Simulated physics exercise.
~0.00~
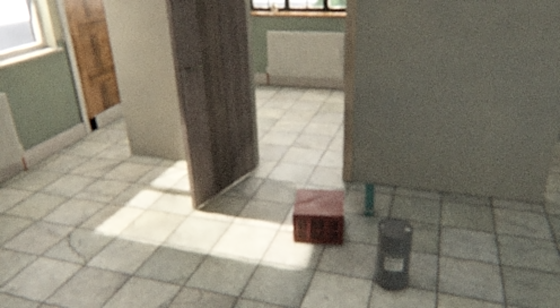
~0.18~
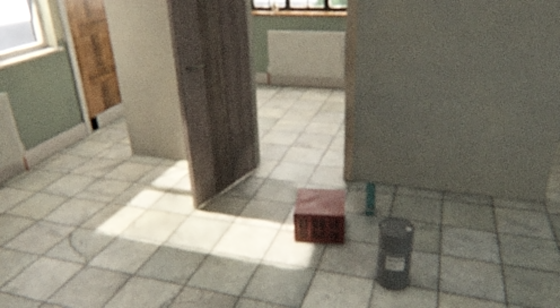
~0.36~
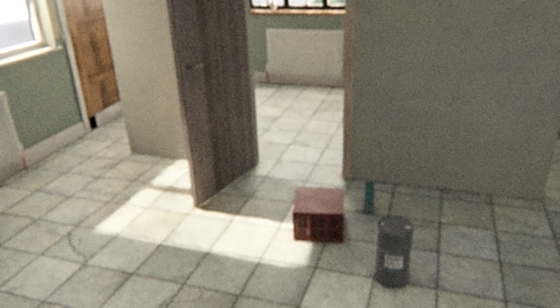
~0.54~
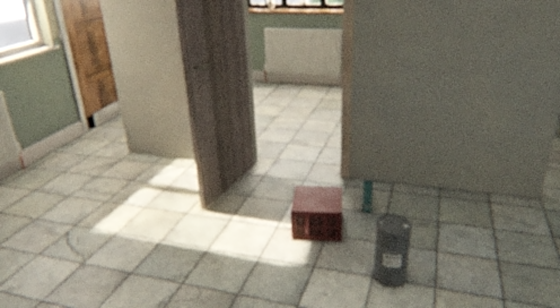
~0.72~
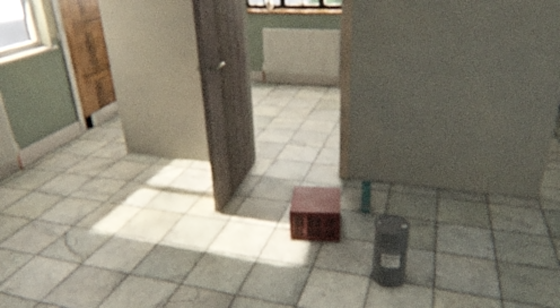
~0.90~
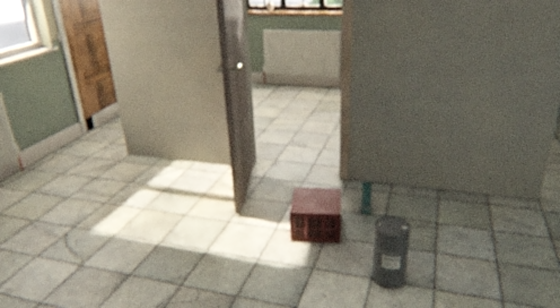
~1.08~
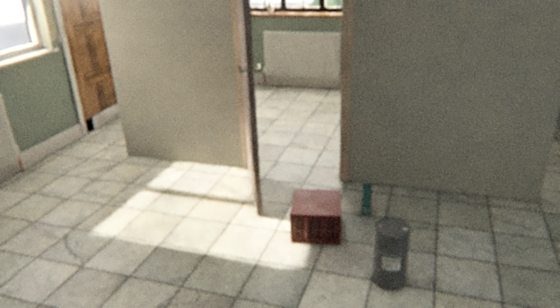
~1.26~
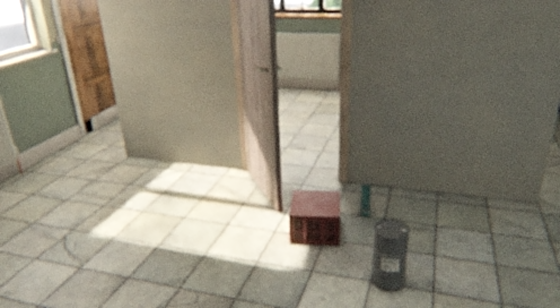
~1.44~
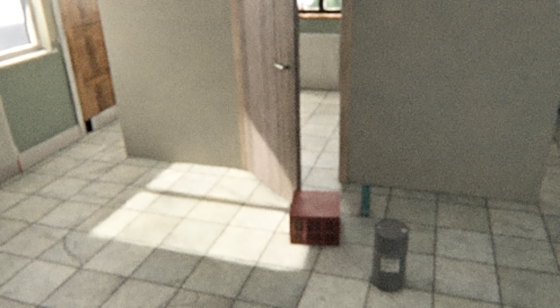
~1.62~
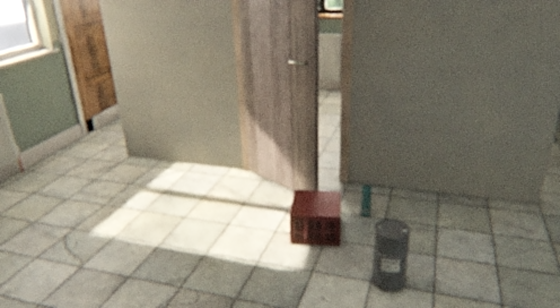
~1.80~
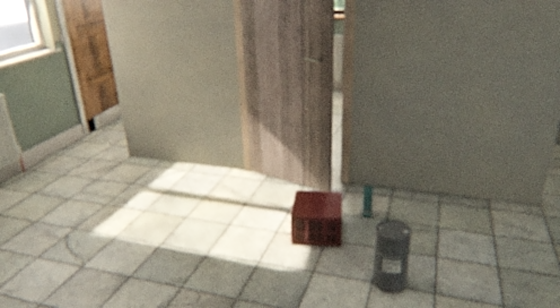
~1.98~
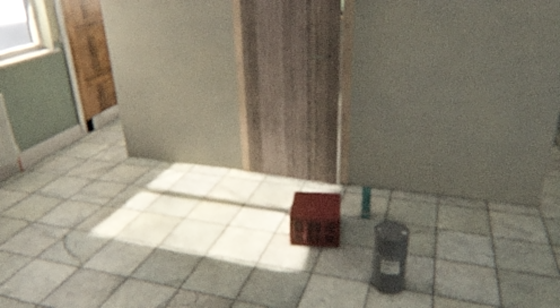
In a tiled room, an open door swings shut behind a red crate and grey canister.
